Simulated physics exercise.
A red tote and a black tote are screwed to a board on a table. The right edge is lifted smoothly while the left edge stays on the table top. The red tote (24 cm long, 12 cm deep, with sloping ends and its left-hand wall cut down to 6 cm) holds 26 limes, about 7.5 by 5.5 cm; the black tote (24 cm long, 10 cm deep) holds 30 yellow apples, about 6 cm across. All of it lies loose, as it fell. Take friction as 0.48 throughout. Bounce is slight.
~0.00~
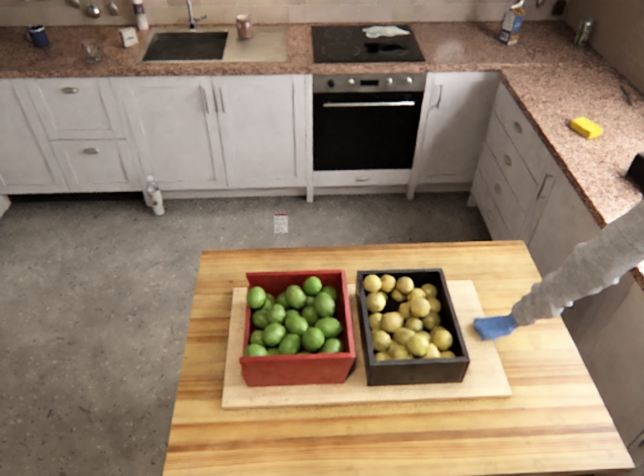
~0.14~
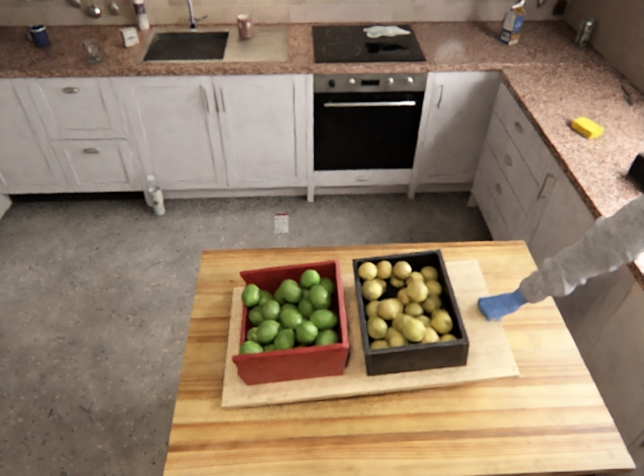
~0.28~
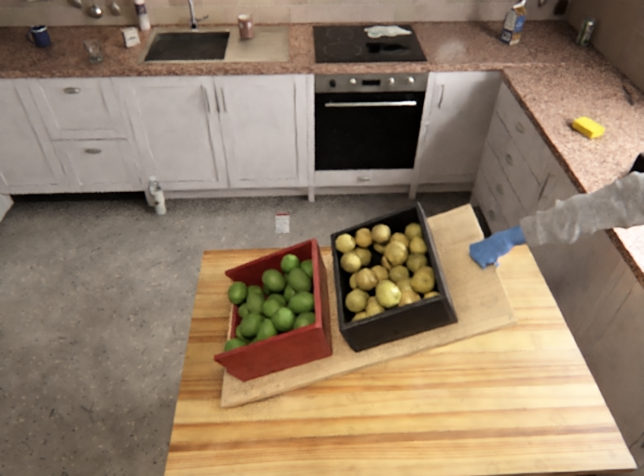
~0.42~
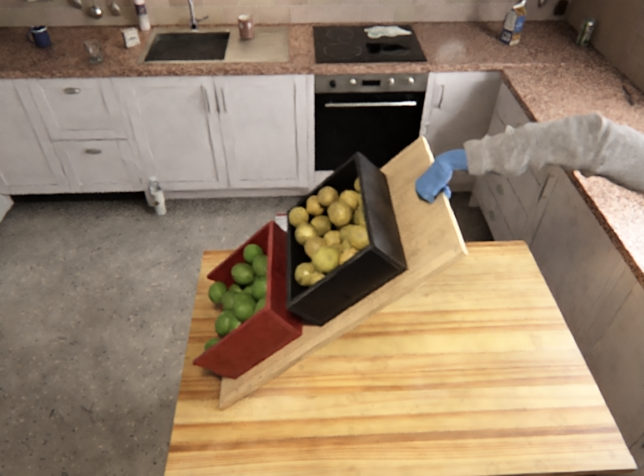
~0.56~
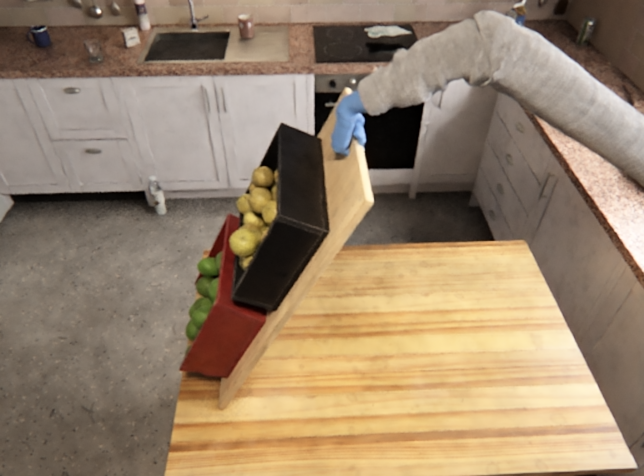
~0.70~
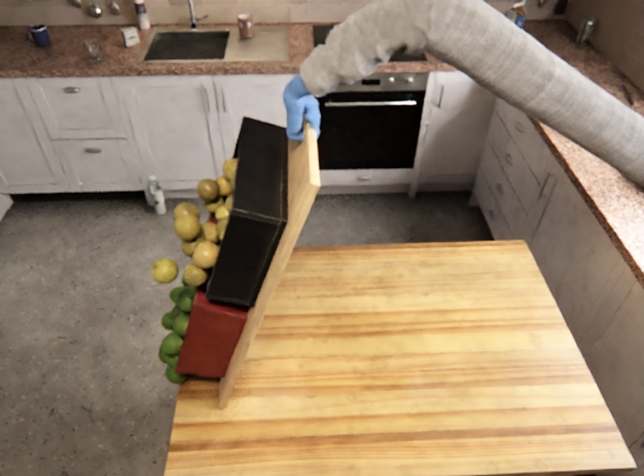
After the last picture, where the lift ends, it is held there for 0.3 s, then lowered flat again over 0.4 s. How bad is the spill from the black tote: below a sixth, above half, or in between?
Over half of the yellow apples leave the black tote.
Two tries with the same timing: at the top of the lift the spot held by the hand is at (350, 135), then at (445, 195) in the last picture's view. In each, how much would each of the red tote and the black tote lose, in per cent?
Red tote 40 then 40, black tote 70 then 10 per cent.
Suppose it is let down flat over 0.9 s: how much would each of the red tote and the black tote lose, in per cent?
Then red tote 50, black tote 60 per cent.
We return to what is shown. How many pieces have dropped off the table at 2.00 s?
Some 30 pieces.
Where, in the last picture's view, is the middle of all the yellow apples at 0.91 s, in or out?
Around (187, 239).
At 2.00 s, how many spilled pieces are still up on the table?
Roughly 2.
After 0.91 s, tilt 71°; 12 of 26 out of the red tote and 17 of 30 out of the black tote.
After 1.17 s, tilt 43°; 14 of 26 out of the red tote and 22 of 30 out of the black tote.
After 1.53 s, tilt 0°; 16 of 26 out of the red tote and 26 of 30 out of the black tote.
Final count (at 2.00 s), 16 of 26 out of the red tote and 26 of 30 out of the black tote. Asked share, 26 of 30, 87 per cent.
